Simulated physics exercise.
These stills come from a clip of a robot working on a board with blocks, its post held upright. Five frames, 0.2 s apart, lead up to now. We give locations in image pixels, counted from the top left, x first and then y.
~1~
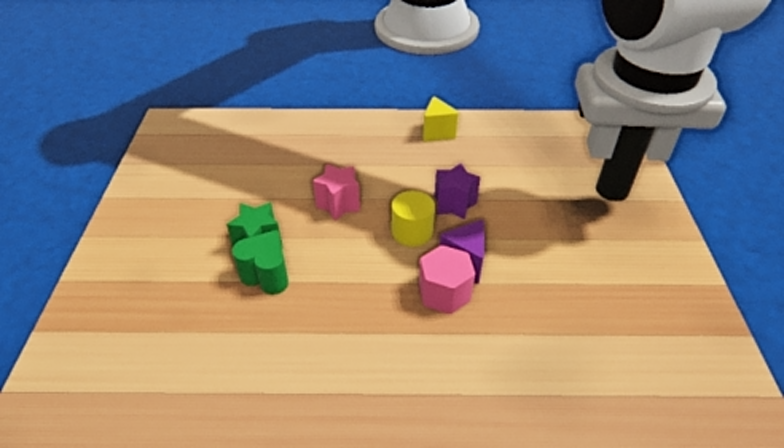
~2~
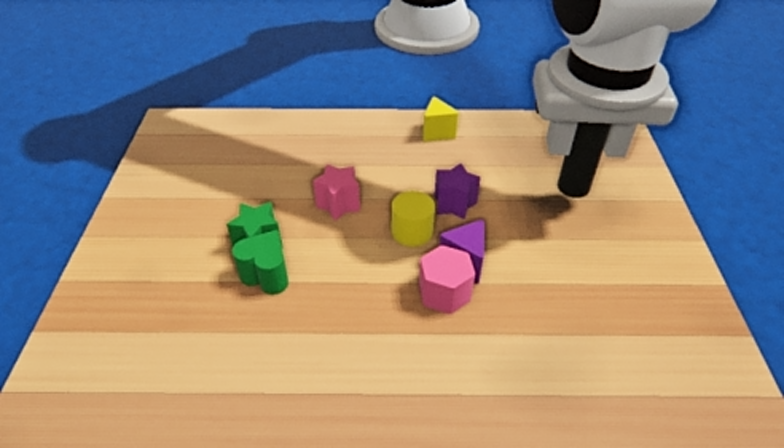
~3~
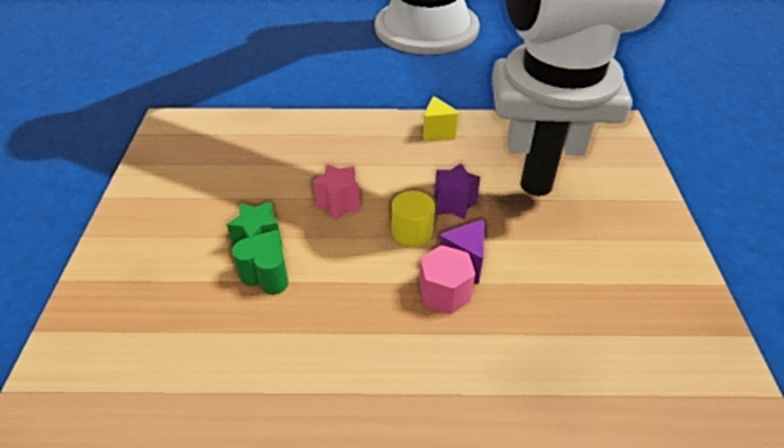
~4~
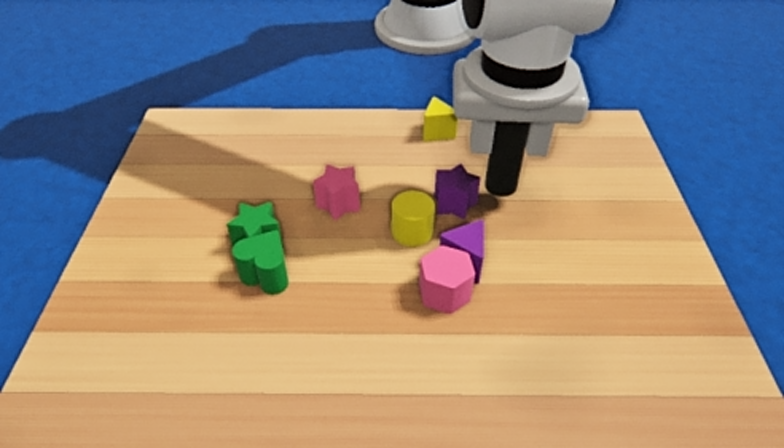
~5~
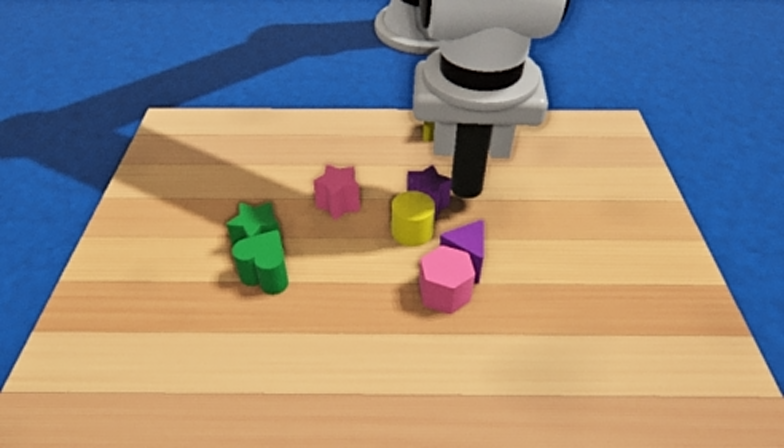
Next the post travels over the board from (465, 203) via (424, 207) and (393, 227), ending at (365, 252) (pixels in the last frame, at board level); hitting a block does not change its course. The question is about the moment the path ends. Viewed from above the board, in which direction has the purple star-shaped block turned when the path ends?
Looking down, my answer is that the purple star-shaped block rotates clockwise.
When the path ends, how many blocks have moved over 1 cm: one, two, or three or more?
Once the path ends, two blocks will have shifted.
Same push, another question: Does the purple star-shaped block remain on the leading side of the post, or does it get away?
As far as I can tell, the purple star-shaped block has dropped away to the side or behind.
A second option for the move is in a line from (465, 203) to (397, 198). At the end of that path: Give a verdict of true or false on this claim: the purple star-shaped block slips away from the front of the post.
That is false.
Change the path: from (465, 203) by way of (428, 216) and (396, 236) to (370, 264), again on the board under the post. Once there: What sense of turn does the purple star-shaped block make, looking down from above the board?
Looking down, it rotates clockwise.
What follows on the original path. One third of the way, post at (424, 194); purple star-shaped block at (392, 179), turned 25° anticlockwise.
Two thirds of the way, post at (393, 213); pink star-shaped block at (333, 176); yellow circle at (396, 228); purple star-shaped block at (371, 183), turned 15° clockwise.
At the end, post at (364, 238); pink star-shaped block at (333, 176); yellow circle at (389, 249); purple star-shaped block at (371, 185), turned 25° clockwise; purple triangle still.
